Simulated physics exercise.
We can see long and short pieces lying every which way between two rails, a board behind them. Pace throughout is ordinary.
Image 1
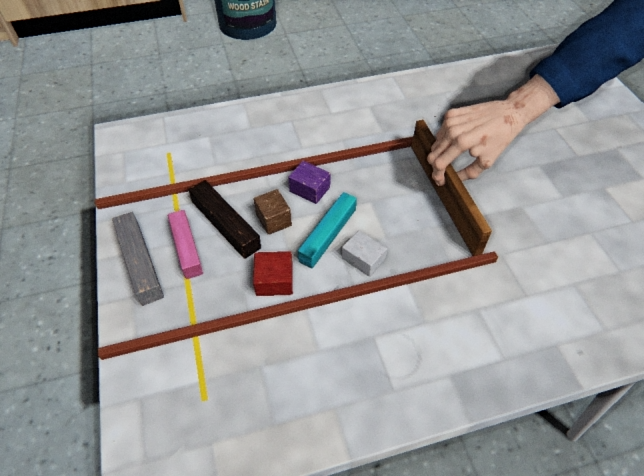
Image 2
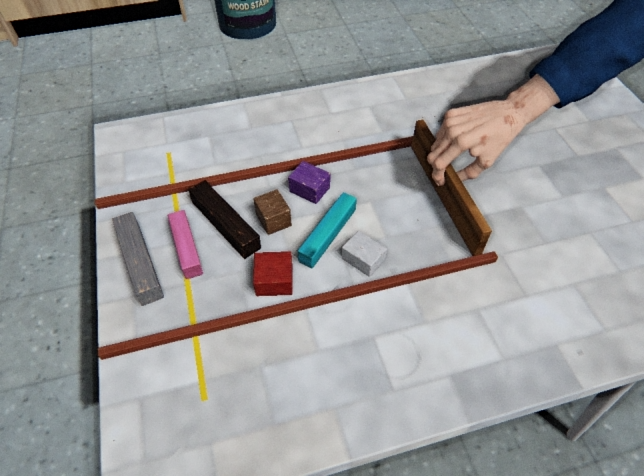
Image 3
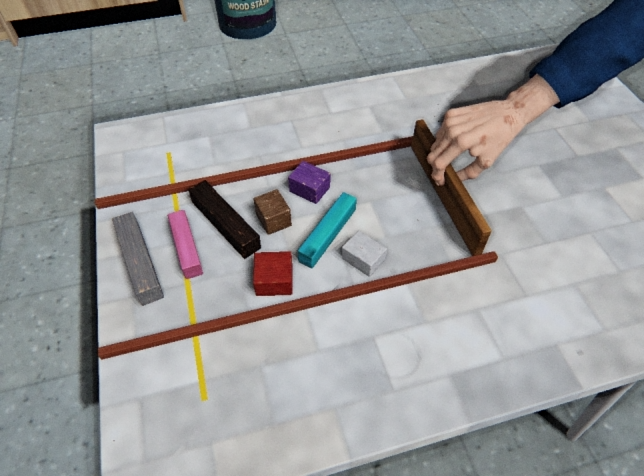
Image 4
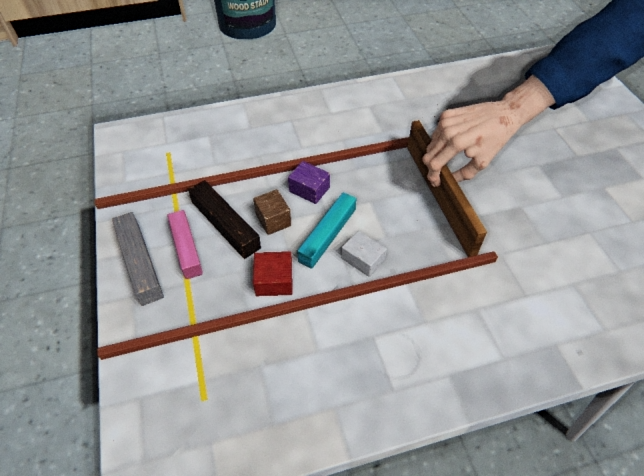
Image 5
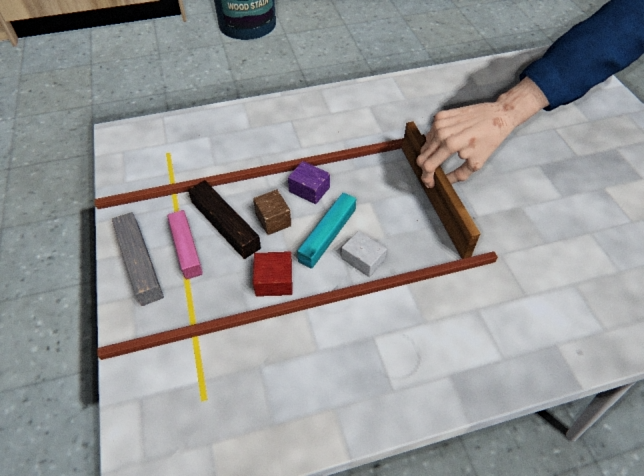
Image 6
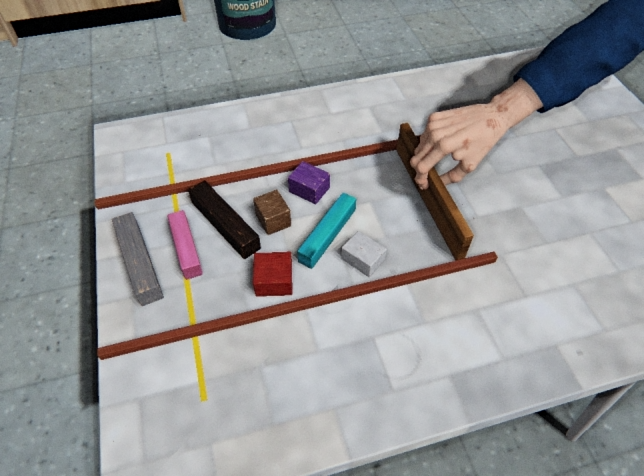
A hand slowly sliding a wooden board slightly left between two rails, with eight scattered coloured blocks lying still before it.
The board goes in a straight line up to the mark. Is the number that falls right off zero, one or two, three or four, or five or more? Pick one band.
It is one or two.
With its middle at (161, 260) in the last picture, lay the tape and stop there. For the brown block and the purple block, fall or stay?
Result - brown block is still there, purple block is still there.
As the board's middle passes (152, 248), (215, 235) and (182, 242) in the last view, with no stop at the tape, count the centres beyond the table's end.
By position: 4 / 0 / 1.
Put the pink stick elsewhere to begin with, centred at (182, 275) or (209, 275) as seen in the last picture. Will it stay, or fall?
In that order: Stays aboard, then slips off.
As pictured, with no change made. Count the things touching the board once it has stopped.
3 of them.
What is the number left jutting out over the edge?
That comes to 3 of them.
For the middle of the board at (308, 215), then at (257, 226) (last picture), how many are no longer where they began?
5, then 7.
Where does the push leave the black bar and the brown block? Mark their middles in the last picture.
The black bar at (114, 242), the brown block at (138, 232).
Early on, none off yet; grey bar at rest near (137, 257); pink stick at rest near (185, 244); black bar at rest near (224, 219).
A while later, none off yet; grey bar at rest near (137, 257); pink stick moving near (179, 246); black bar travelled a little near (192, 227).
Finally, the number that fall off is one or two; lost, grey bar.
